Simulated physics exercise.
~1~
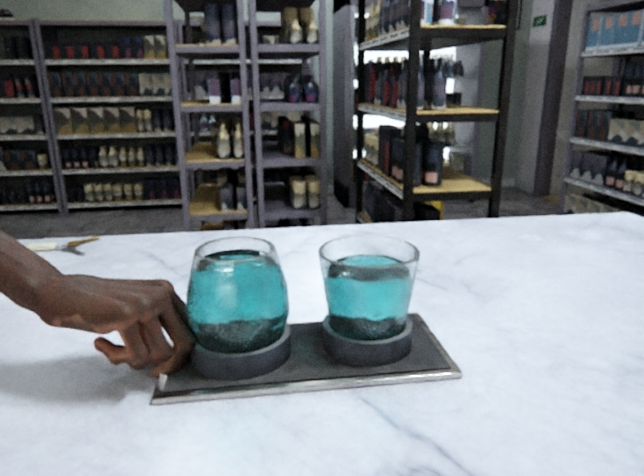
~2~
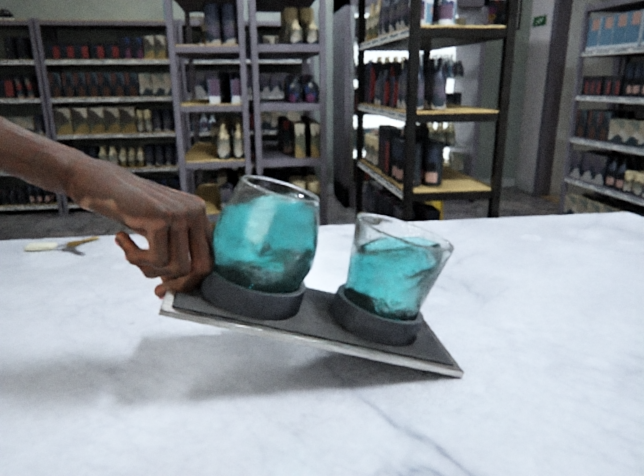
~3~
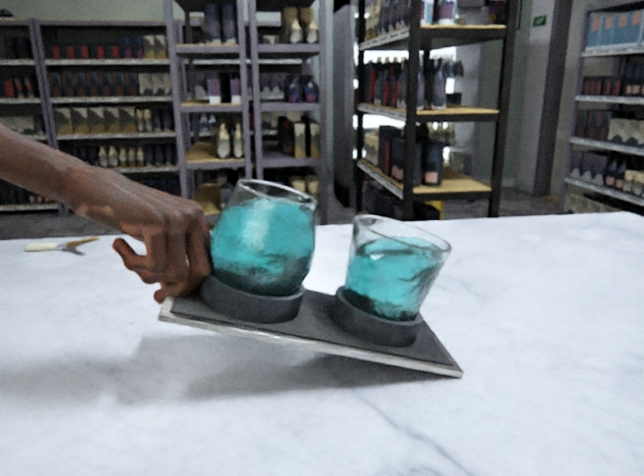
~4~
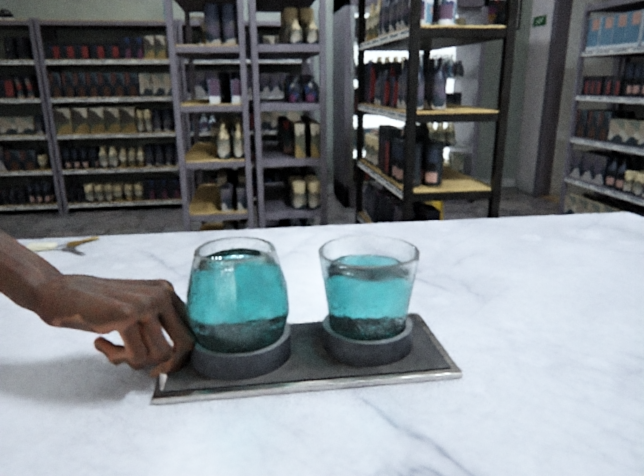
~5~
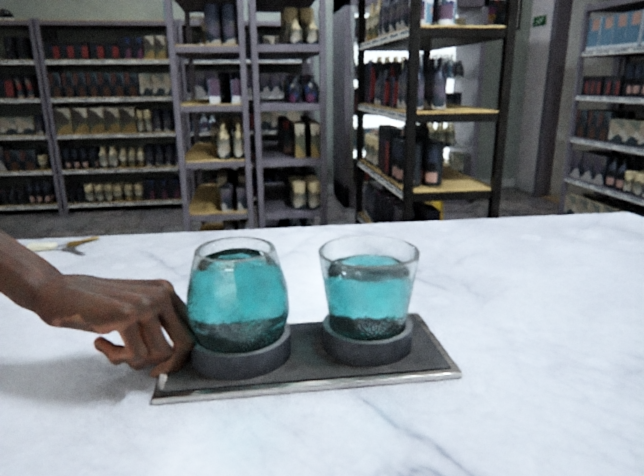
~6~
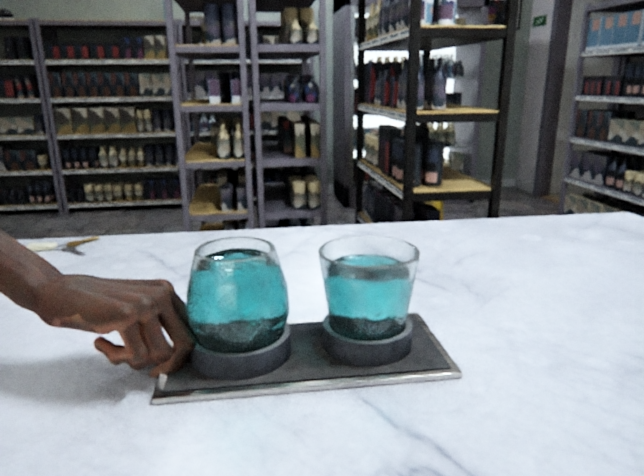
A hand grips the left end of a dark tray on a white marbled surface, where a rounded stemless glass and a tumbler of blue-green liquid sit in snug round holders. The hand lifts that end, tipping the tray down toward the right while its right edge stays on the surface. Both glasses lean with it, and the liquid shifts inside them. After easing slightly, the hand lowers the tray flat again. The liquid settles, and both glasses stand upright in their holders with no spill visible, the hand still at the left edge.
